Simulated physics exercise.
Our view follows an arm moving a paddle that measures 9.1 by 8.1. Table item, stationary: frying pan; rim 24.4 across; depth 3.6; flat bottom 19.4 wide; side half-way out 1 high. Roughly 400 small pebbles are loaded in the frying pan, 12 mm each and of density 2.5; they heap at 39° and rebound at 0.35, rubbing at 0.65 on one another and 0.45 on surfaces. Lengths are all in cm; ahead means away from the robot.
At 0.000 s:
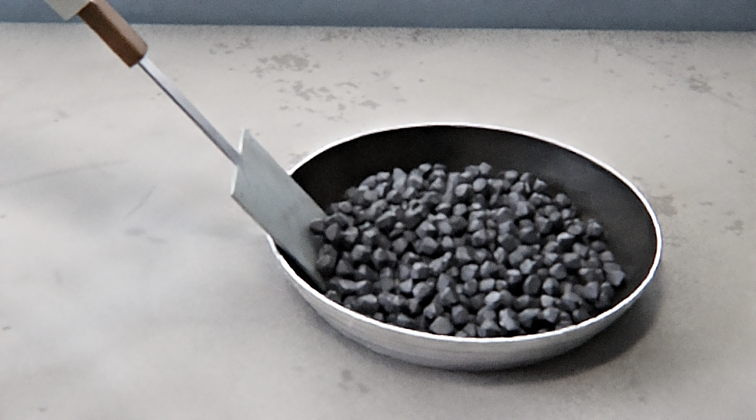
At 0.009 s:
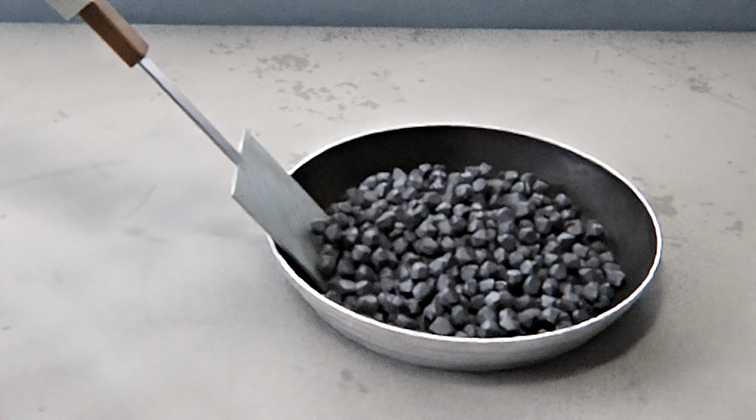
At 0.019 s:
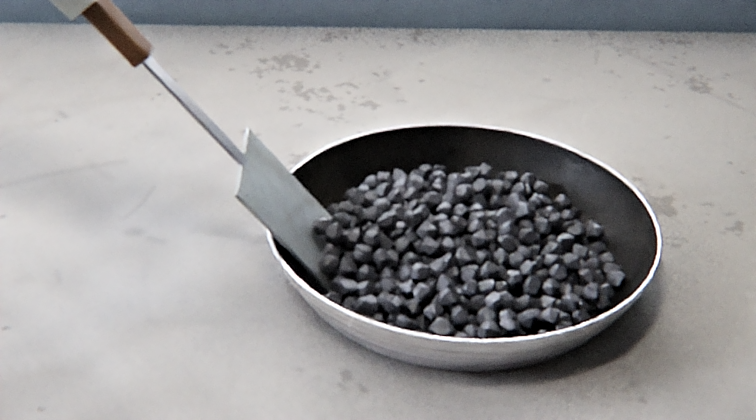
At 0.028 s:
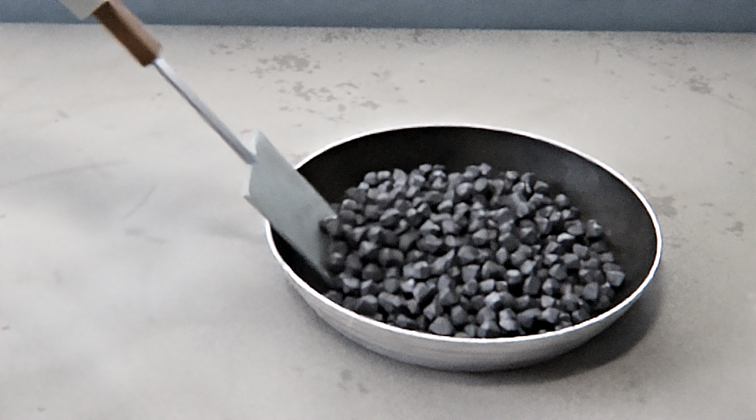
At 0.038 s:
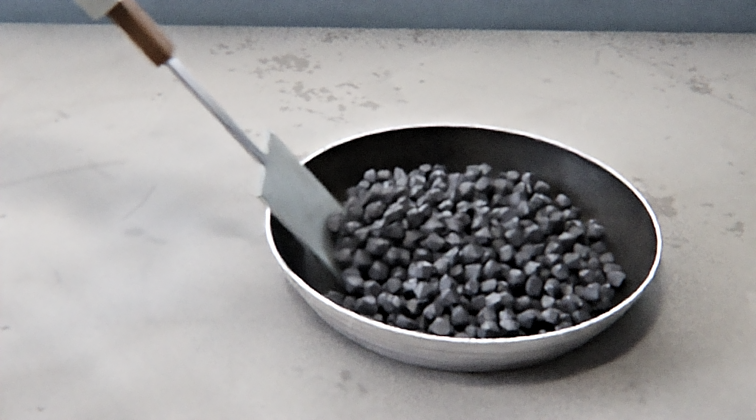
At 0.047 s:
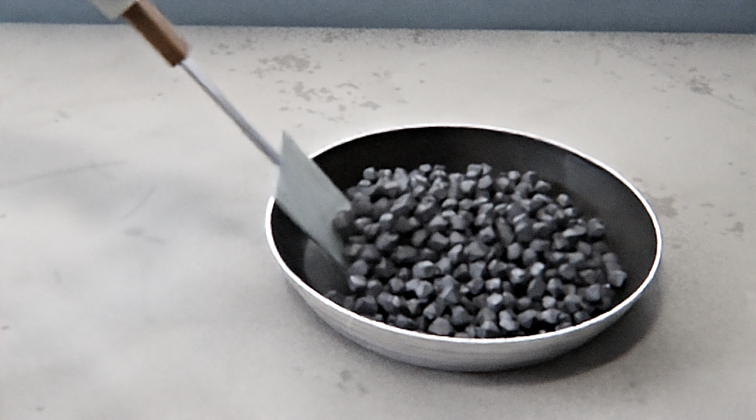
The footage shows a flat metal paddle with a wooden grip, slanted into the left side of a frying pan of dark pebbles, barely moving at first, then sliding a short way right and nudging the nearest pebbles.
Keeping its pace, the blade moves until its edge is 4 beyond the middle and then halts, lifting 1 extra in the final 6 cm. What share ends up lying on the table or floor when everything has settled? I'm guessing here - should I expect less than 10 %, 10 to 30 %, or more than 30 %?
You should expect less than 10 %.
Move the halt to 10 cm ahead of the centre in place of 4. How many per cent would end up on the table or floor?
With that change, I'd expect about 40 per cent.
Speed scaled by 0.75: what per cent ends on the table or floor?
0 %.
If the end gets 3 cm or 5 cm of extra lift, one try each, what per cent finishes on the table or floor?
I'd put it near 10 in a hundred, then near 15 in a hundred.
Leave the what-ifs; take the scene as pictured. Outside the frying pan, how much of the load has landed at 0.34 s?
About 5 per cent.
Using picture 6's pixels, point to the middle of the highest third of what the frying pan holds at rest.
It is centred near (583, 220) in the last view.
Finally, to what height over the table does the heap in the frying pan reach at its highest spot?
It reaches about 5.5 cm.
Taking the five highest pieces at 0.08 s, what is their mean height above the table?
About 5 centimetres.
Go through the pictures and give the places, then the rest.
Paddle top edge at (237, 160), sloping 52°; upper third of the load around (449, 230), from x 320 to 615, top at y 170; 401 in the frying pan, in the first frame.
Paddle top edge at (238, 160), sloping 52°; upper third of the load around (449, 230), from x 320 to 615, top at y 170, in the second frame.
Paddle top edge at (242, 160), sloping 52°; upper third of the load around (447, 229), from x 325 to 615, top at y 170, in the third frame.
Paddle top edge at (251, 160), sloping 52°; upper third of the load around (449, 230), from x 330 to 615, top at y 170, in the fourth frame.
Paddle top edge at (263, 160), sloping 52°; upper third of the load around (446, 228), from x 330 to 615, top at y 170, in the fifth frame.
Paddle top edge at (277, 160), sloping 52°; upper third of the load around (451, 226), from x 330 to 620, top at y 170; 401 in the frying pan, in the sixth frame.
By 0.08 s, sloping 52°, highest piece 6 above the table; 401 in the frying pan.
By 0.12 s, sloping 52°, highest piece 7 above the table; 401 in the frying pan.
By 0.34 s, sloping 52°, highest piece 5 above the table; 382 in the frying pan, 17 on the table or floor, 2 on the blade or in flight.
By 1.39 s, sloping 52°, highest piece 5 above the table; 380 in the frying pan, 21 on the table or floor.
Final count, 380 in the frying pan, 21 on the table or floor. That is 5 % on the table or floor.
